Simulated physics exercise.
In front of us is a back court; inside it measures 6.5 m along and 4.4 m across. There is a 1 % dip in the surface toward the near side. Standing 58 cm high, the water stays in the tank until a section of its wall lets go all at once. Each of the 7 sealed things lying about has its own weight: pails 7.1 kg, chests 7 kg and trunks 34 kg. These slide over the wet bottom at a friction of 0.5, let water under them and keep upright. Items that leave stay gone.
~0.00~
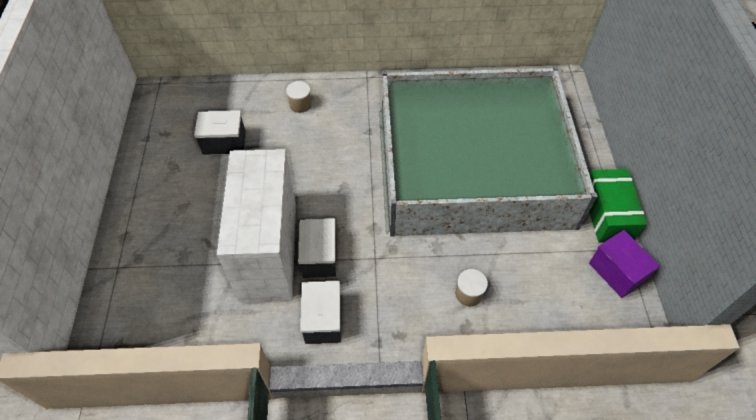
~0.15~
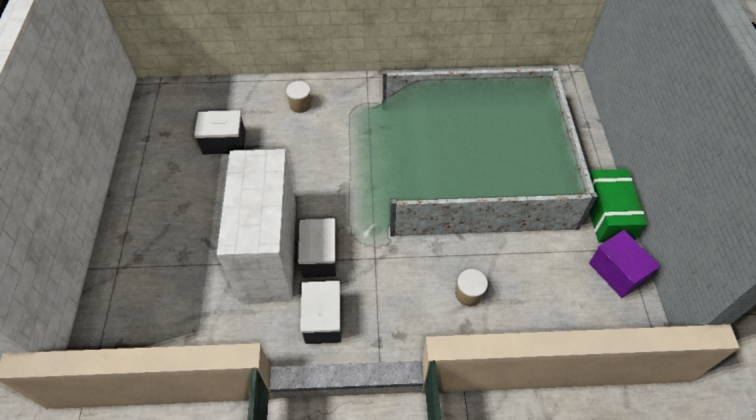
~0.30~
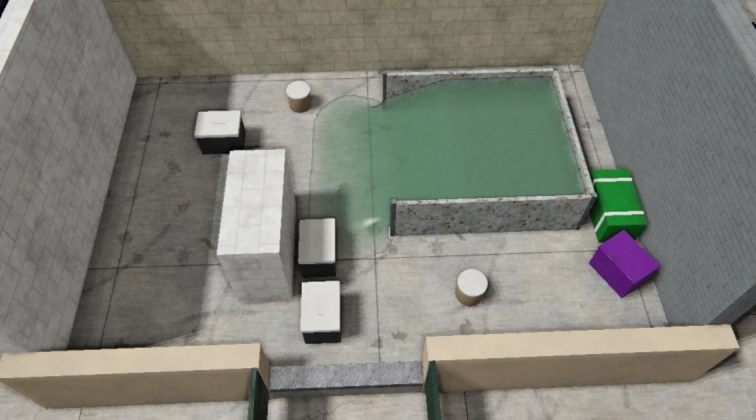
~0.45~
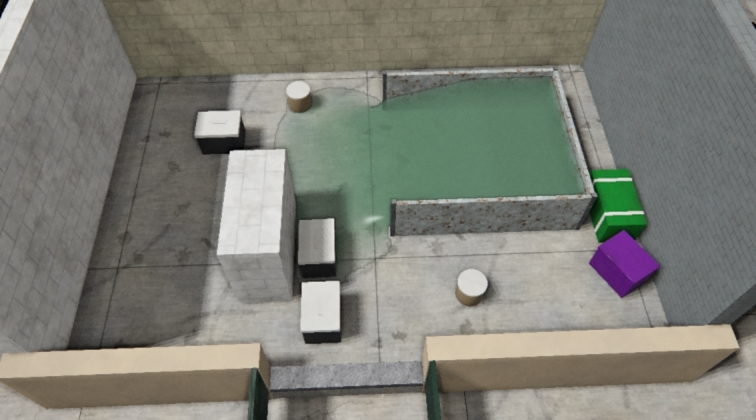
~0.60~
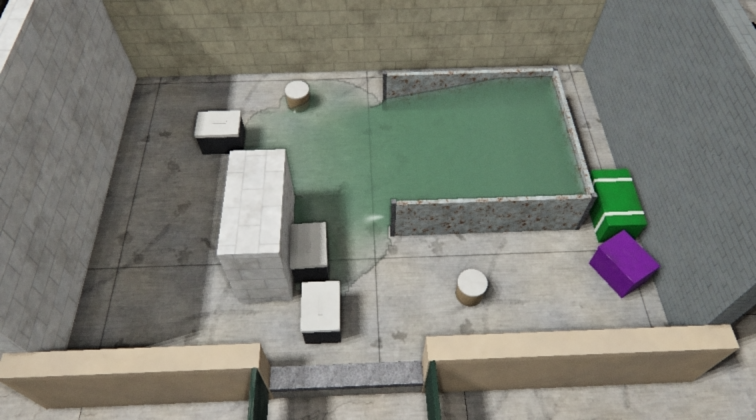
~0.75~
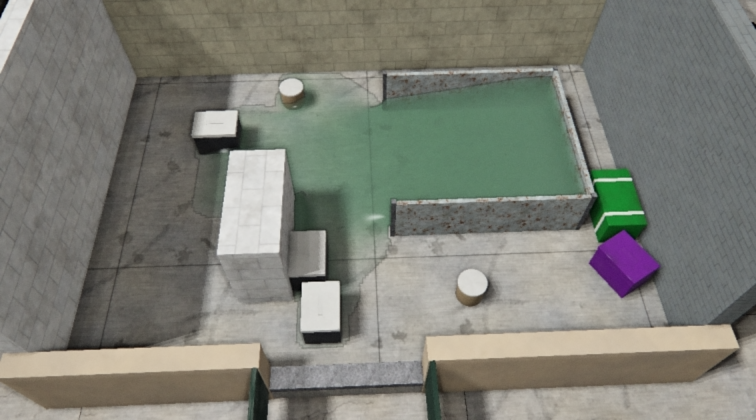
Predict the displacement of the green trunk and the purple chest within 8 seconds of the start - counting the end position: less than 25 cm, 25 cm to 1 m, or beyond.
The green trunk? It does not go anywhere much. The purple chest? It does not go anywhere much.
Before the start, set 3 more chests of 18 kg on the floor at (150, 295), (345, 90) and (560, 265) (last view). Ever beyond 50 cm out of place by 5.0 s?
From first to last: Surpasses it, surpasses it, does not reach it.
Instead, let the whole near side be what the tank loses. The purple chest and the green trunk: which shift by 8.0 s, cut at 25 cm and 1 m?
Outcome - purple chest: Long-distance displacement, green trunk: Long-distance displacement.
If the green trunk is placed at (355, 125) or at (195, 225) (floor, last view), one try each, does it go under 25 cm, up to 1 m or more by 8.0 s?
Taken in turn, it is carried a long way and then is carried a long way.
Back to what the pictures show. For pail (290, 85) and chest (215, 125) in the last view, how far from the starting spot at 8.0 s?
In that order: 200 cm, 300 cm.
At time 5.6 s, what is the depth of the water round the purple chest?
I'd say around 1 cm.
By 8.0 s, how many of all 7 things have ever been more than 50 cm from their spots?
Counting them up, I find 4.
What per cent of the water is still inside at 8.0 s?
Close to 80 in a hundred parts remain.
After 1.6 s the green trunk is near (619, 196), 0.0 m from its start, aground; the purple chest is near (629, 256), 0.0 m from its start, aground; 1 of 7 are out; 2 afloat.
After 3.6 s the green trunk is near (619, 196), 0.0 m from its start, aground; the purple chest is near (629, 256), 0.0 m from its start, aground; 2 of 7 are out; 2 afloat.
After 5.6 s the green trunk is near (619, 196), 0.0 m from its start, aground; the purple chest is near (629, 256), 0.0 m from its start, aground; 2 of 7 are out; 2 afloat.
After 8.0 s the green trunk is near (616, 194), 0.0 m from its start, afloat; the purple chest is near (631, 243), 0.1 m from its start, afloat; 2 of 7 are out; 3 afloat.
